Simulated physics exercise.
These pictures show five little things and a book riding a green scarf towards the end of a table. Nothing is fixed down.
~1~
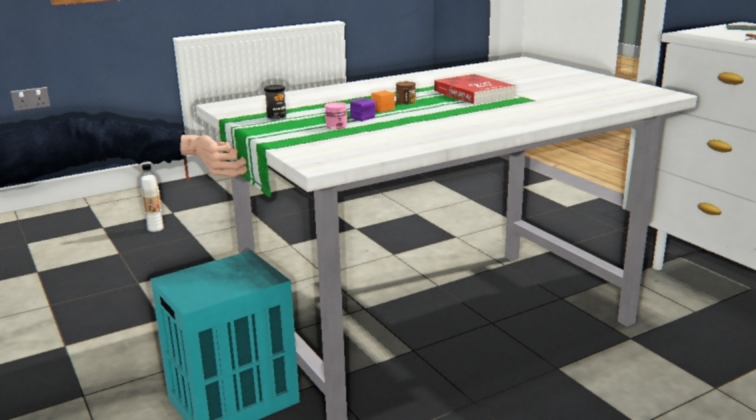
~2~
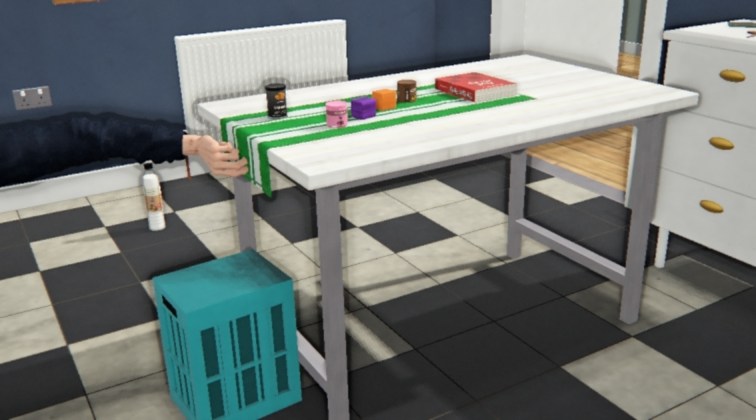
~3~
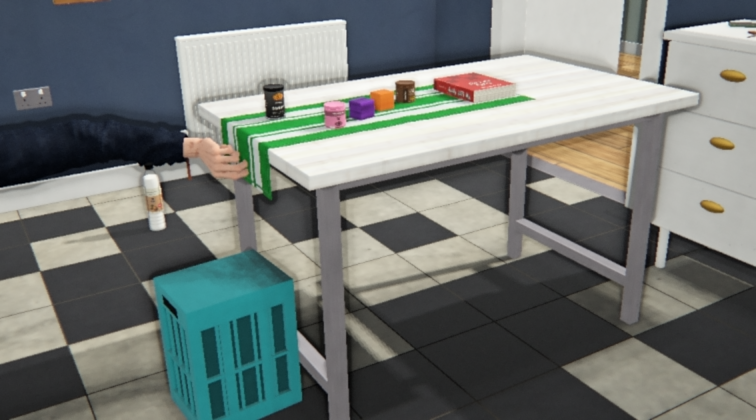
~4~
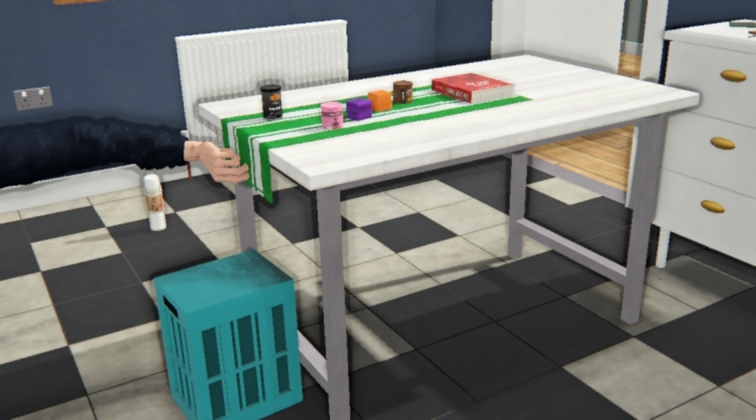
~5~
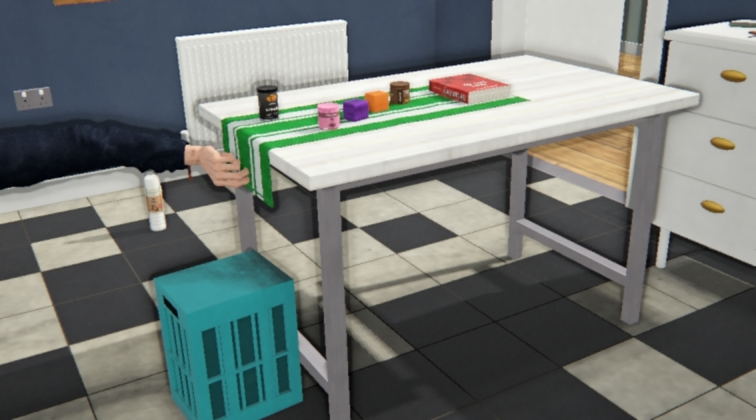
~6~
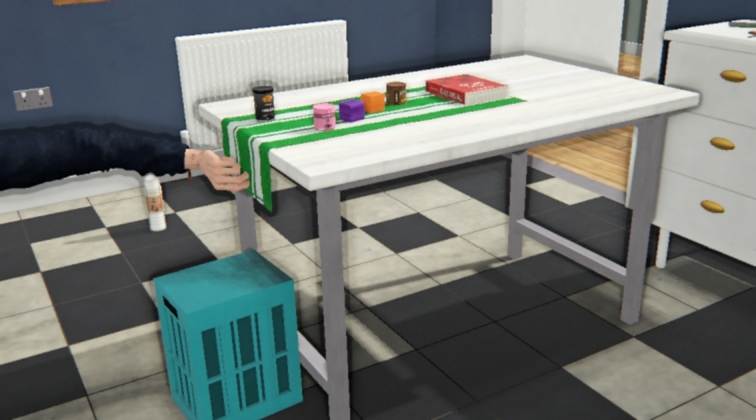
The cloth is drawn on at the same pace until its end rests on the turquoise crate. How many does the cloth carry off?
The answer is two.
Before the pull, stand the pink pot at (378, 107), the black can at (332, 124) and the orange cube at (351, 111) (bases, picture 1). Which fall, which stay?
The pink pot keeps its place on top; the black can comes down; the orange cube does not fall.
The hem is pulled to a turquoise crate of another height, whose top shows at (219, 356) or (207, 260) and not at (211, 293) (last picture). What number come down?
It would be 4 and 1.
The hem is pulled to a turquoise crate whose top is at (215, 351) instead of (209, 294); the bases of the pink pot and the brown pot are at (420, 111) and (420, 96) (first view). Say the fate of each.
The pink pot does not fall, the brown pot holds on.
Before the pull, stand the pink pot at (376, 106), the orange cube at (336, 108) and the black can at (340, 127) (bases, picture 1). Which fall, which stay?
The pink pot survives, the orange cube survives, the black can falls.
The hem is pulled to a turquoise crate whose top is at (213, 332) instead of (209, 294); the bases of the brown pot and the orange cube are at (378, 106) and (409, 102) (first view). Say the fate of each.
The brown pot keeps its place on top; the orange cube survives.
A little later, hem near (251, 235); black can gone.
Next, hem on the crate; black can and pink pot gone.
When it is over, hem on the crate; black can and pink pot gone. Over the edge go two.
